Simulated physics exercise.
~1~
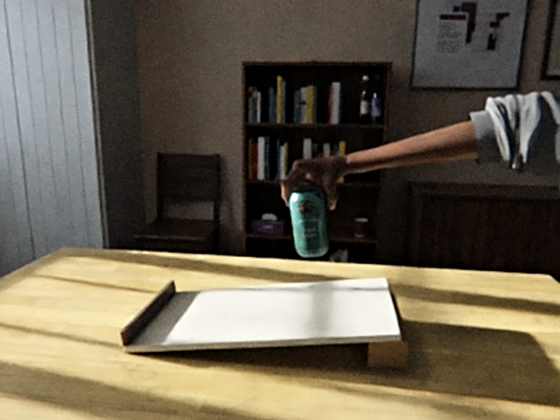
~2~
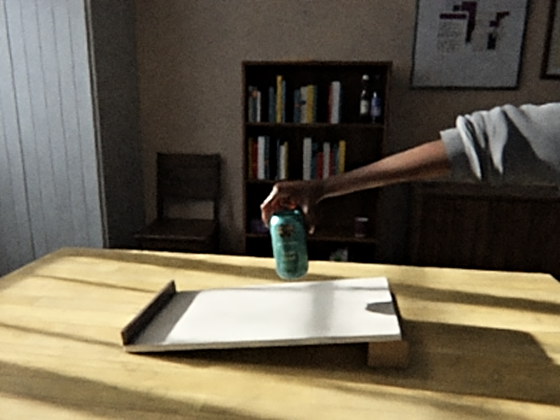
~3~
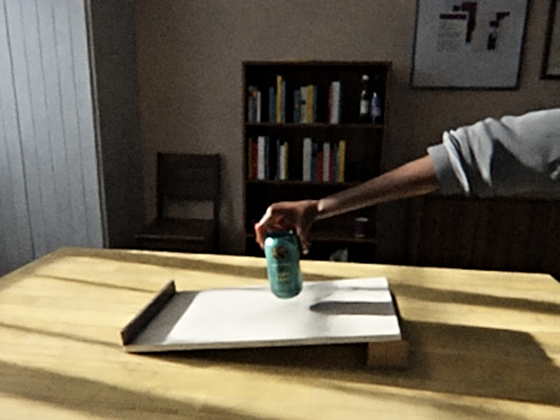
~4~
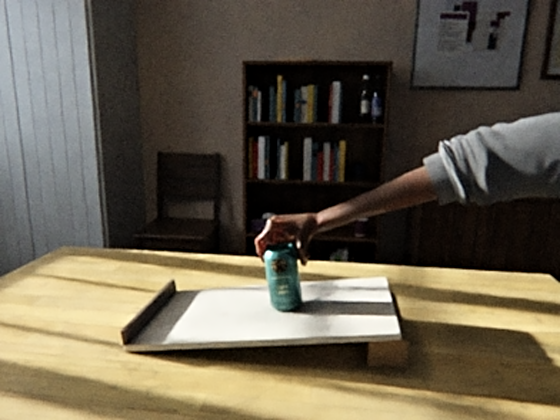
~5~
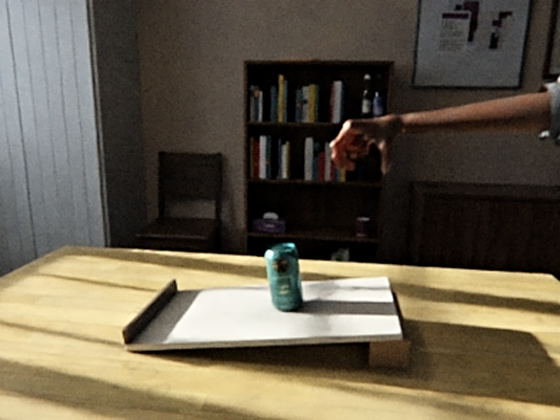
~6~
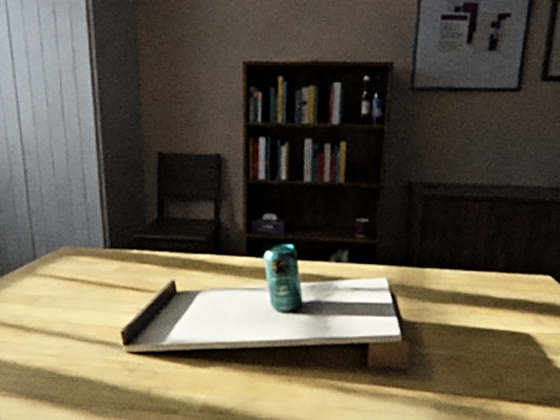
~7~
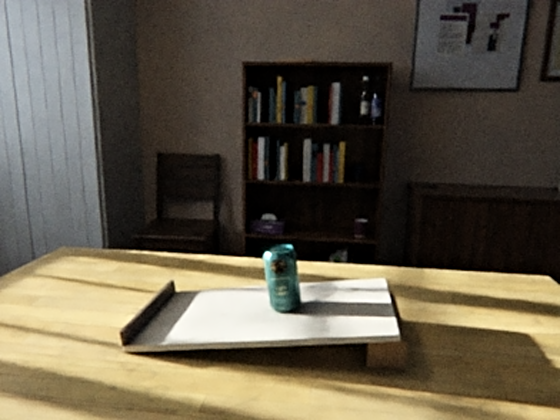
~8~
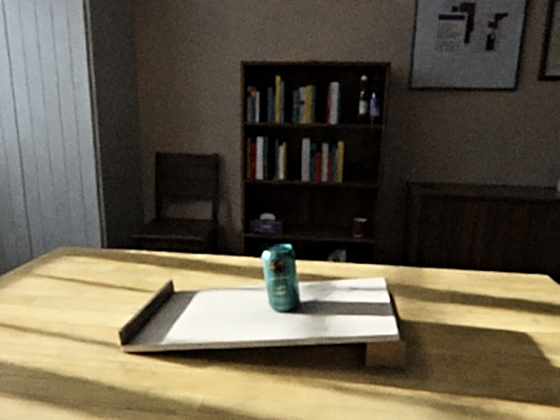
A hand lowering a turquoise can onto a sloping white board, letting go and withdrawing, the can staying upright in place.
